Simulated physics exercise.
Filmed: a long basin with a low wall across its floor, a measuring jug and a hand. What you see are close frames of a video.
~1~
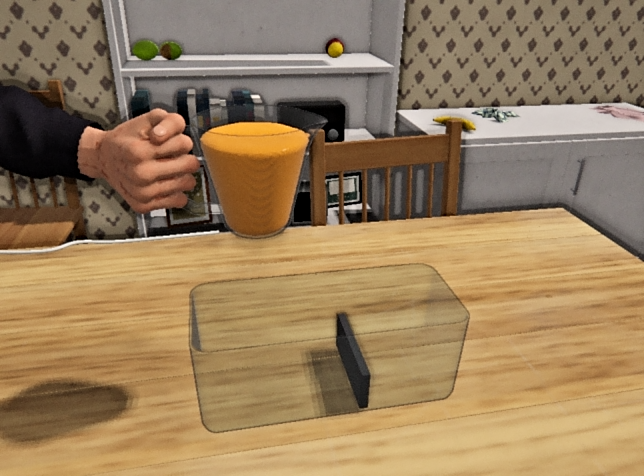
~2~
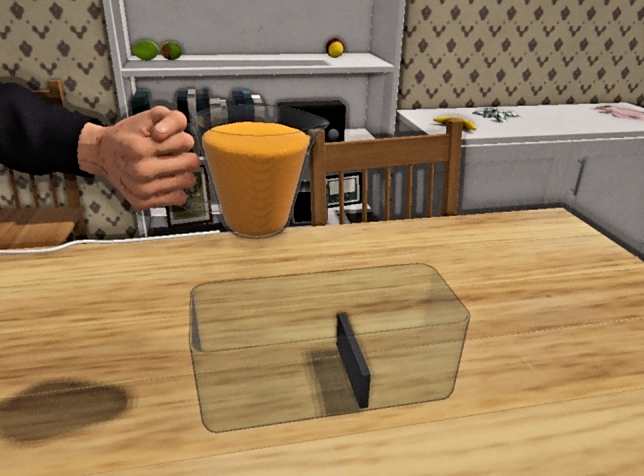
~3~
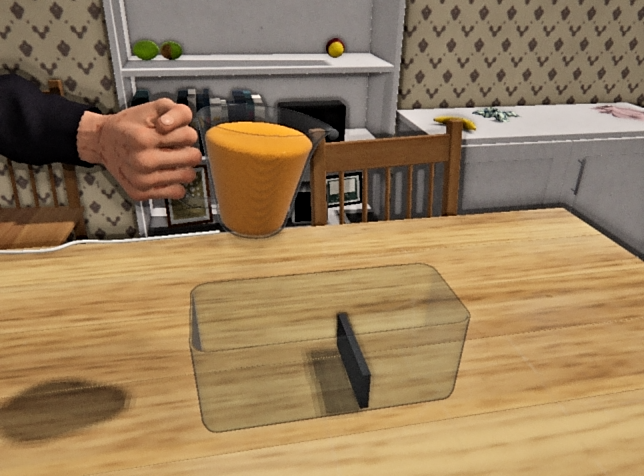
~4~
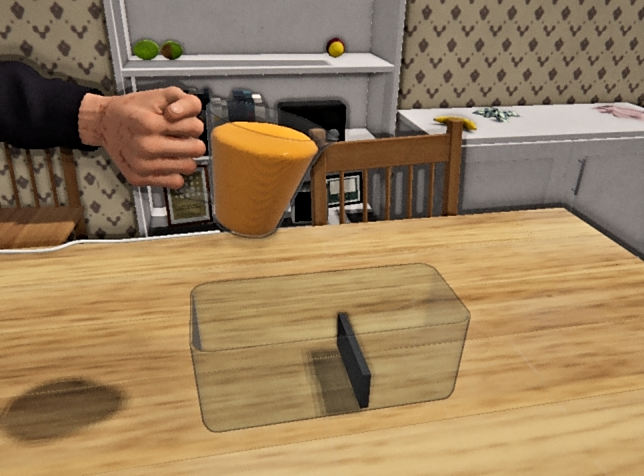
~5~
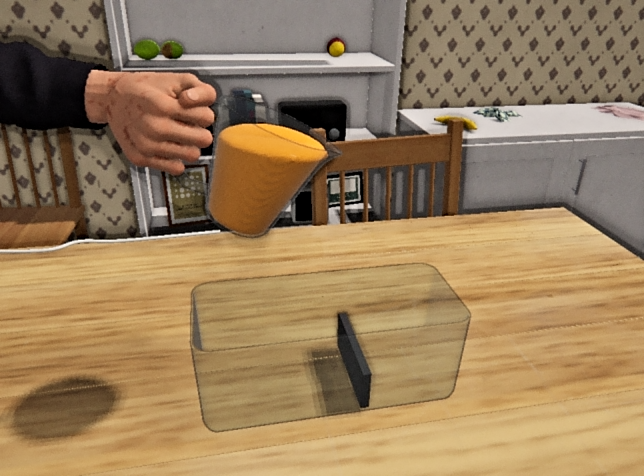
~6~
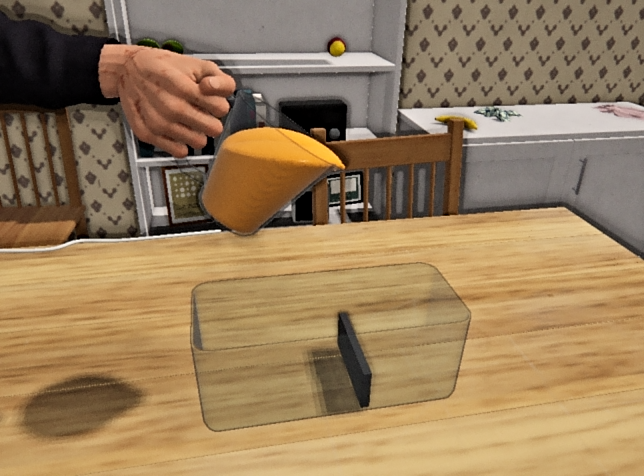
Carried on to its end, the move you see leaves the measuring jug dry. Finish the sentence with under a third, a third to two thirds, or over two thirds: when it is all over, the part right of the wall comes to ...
When it is all over, the part right of the wall comes to a third to two thirds.
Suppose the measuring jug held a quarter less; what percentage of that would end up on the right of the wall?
Close to 40 per cent, more or less.
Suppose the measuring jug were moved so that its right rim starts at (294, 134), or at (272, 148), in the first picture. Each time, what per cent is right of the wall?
20 %, then 5 %.
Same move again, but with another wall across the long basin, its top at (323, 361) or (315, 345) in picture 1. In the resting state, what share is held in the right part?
Roughly 80 % and 90 %.
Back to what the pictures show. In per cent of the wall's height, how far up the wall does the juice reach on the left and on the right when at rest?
Close to 20 for the left and 40 for the right.
A moment on, the measuring jug is tipped right over and 34 per cent is still to pour, 0 is left of the wall and 30 right of it.
Next, the measuring jug is tipped right over and 2 per cent is still to pour, 33 is left of the wall and 49 right of it.
Then the measuring jug is tipped right over and 0 per cent is still to pour, 45 is left of the wall and 50 right of it.
Later the measuring jug is tipped right over and 0 per cent is still to pour, 45 is left of the wall and 50 right of it.
In the end 45 per cent lies left of the wall, 50 right of it and 5 outside.
